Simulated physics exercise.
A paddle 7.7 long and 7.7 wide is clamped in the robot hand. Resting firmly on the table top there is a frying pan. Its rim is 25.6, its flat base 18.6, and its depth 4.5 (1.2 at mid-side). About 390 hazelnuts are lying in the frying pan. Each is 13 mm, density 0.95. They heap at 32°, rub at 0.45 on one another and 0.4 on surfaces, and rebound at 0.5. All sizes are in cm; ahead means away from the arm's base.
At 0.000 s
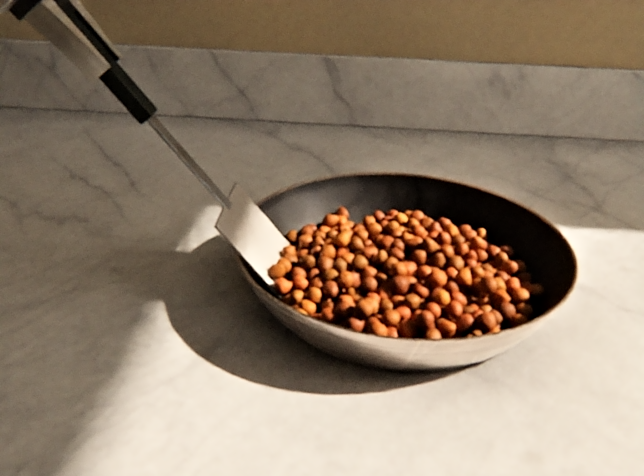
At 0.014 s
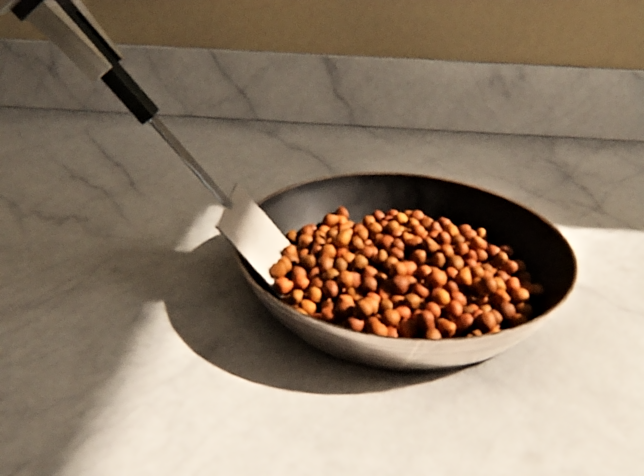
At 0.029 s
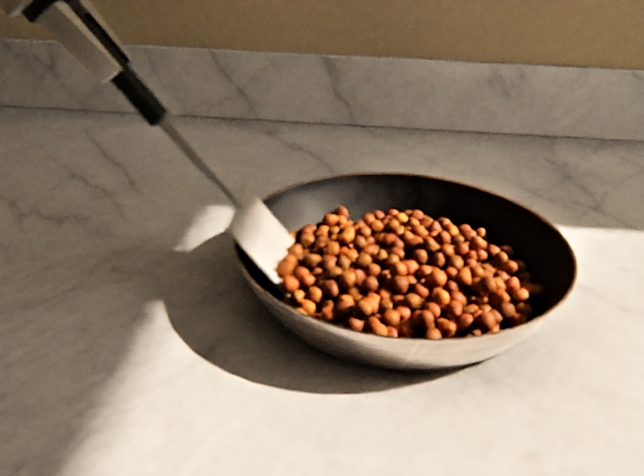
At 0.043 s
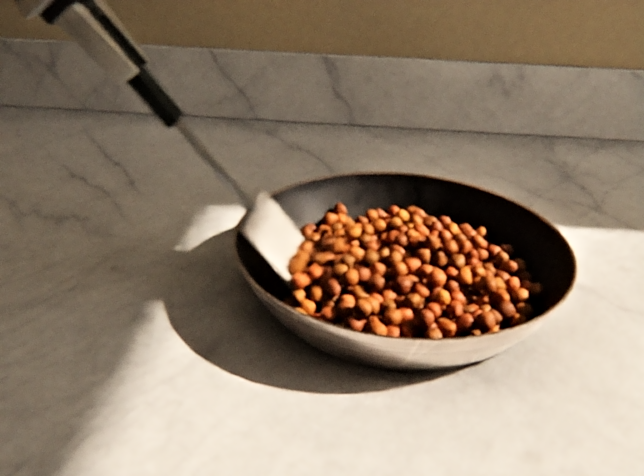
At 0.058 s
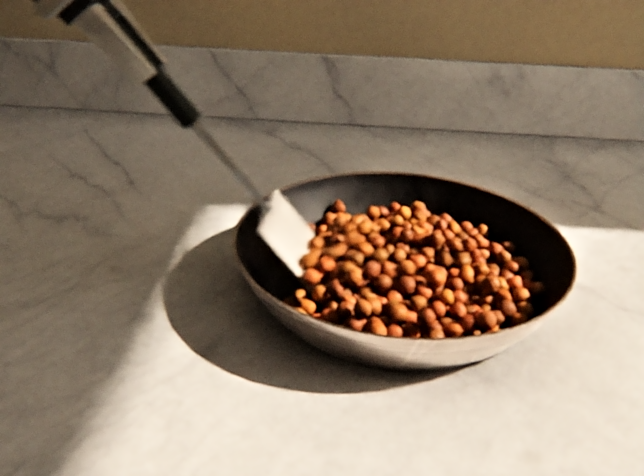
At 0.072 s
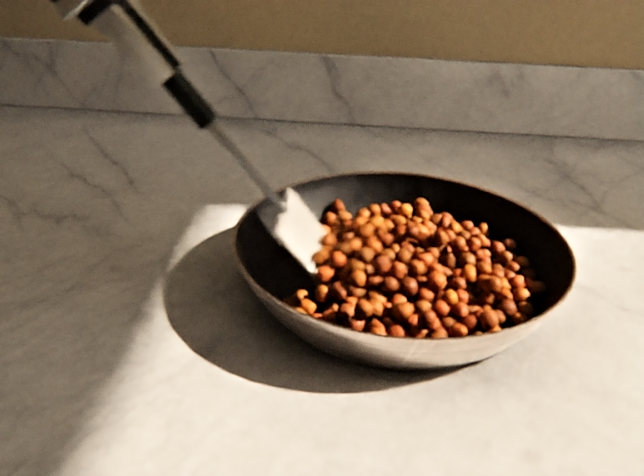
A white paddle held by a robot hand rested at the left edge of a pan of hazelnuts, then slid a short way right, pushing the nearest nuts toward the rest of the heap.
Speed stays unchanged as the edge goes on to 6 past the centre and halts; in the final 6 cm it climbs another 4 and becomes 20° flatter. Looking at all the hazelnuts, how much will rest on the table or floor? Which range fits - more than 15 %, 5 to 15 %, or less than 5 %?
The range that fits is 5 to 15 %.
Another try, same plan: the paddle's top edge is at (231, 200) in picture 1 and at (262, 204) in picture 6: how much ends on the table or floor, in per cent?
It works out to about 0 %, more or less.
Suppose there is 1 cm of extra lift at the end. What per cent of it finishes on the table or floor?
0 per cent.
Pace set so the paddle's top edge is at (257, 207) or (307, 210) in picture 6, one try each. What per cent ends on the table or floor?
About 0 and 20 percent.
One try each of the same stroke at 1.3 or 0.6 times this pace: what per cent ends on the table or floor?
First try around 15 %, second try around 0 %.
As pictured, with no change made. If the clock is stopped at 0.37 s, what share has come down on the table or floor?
About 8 per cent.
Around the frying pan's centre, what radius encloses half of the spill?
It's around 28 cm.
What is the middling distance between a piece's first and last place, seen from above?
The answer is about 3 cm.
After 0.11 s, sloping 51°, highest piece 6 above the table; 389 in the frying pan.
After 0.15 s, sloping 43°, highest piece 6 above the table; 389 in the frying pan.
After 0.37 s, sloping 31°, highest piece 5 above the table; 354 in the frying pan, 33 on the table or floor, 2 on the blade or in flight.
After 1.42 s, sloping 31°, highest piece 5 above the table; 354 in the frying pan, 35 on the table or floor.
At rest, 354 in the frying pan, 35 on the table or floor. That is 9 % on the table or floor.
